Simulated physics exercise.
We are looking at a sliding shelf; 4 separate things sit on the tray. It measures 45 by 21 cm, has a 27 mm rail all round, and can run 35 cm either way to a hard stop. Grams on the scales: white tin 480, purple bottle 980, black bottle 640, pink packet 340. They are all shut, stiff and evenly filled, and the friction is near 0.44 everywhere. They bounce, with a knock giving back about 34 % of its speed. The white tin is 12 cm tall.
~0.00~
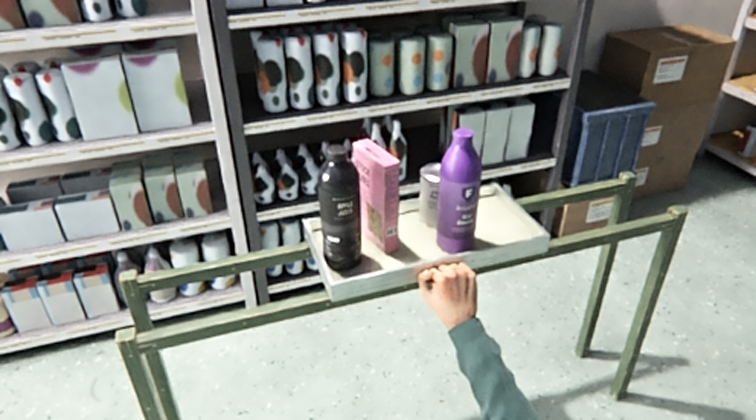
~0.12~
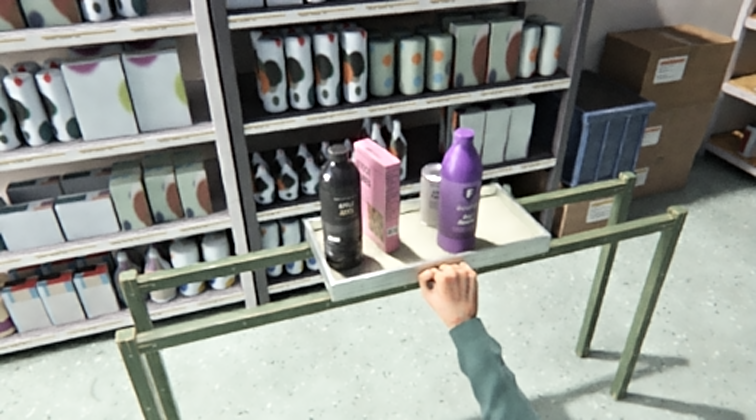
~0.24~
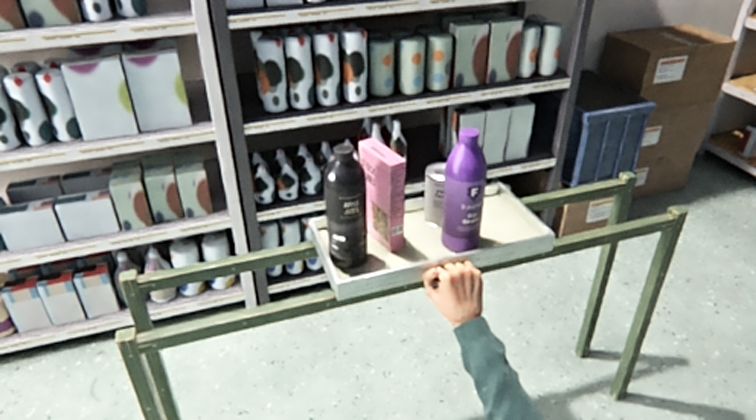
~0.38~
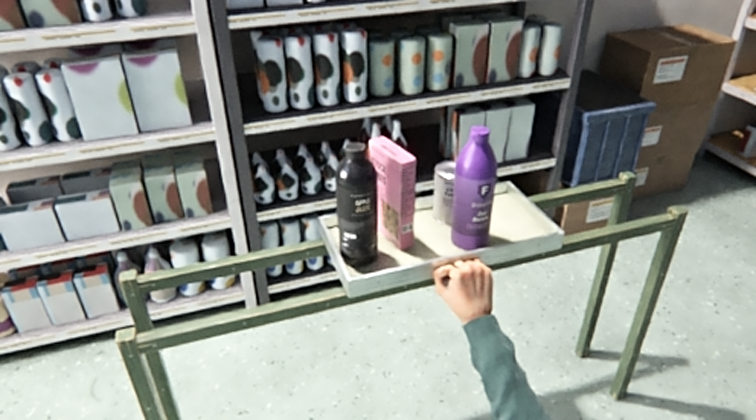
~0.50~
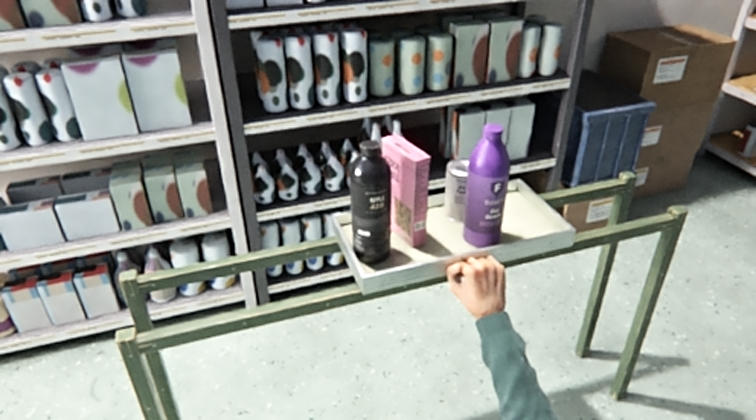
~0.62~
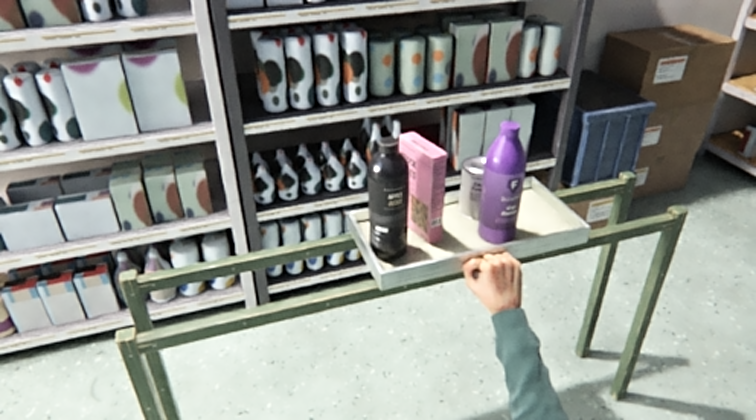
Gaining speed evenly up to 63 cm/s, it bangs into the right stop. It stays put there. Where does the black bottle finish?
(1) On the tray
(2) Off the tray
Answer: 1.
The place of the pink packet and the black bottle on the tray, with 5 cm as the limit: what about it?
The pink packet ends elsewhere; the black bottle keeps its place.
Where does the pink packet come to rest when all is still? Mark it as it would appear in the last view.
I'd put it at around (558, 165).
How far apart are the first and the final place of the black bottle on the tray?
2 cm.
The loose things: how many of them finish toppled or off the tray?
Count: 1.
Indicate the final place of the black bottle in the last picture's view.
Roughly at pixel (512, 175).
By 1.12 s, tray has slid 34 cm right.
By 1.32 s, tray has slid 35 cm right; black bottle tilted 12° near (524, 171); pink packet tilted 40°; purple bottle tilted 12°.
By 1.62 s, tray has slid 35 cm right; pink packet tilted 45°; white tin 4 cm from its spot; purple bottle tilted 3°.
By 2.02 s, tray has slid 35 cm right; black bottle 2 cm from its spot near (511, 175); pink packet tilted 45°; white tin 4 cm from its spot.
When it is over (2.7 s), lying over on the tray, pink packet; the other 3 within 5 cm of the start. In the last view, black bottle near (512, 175).
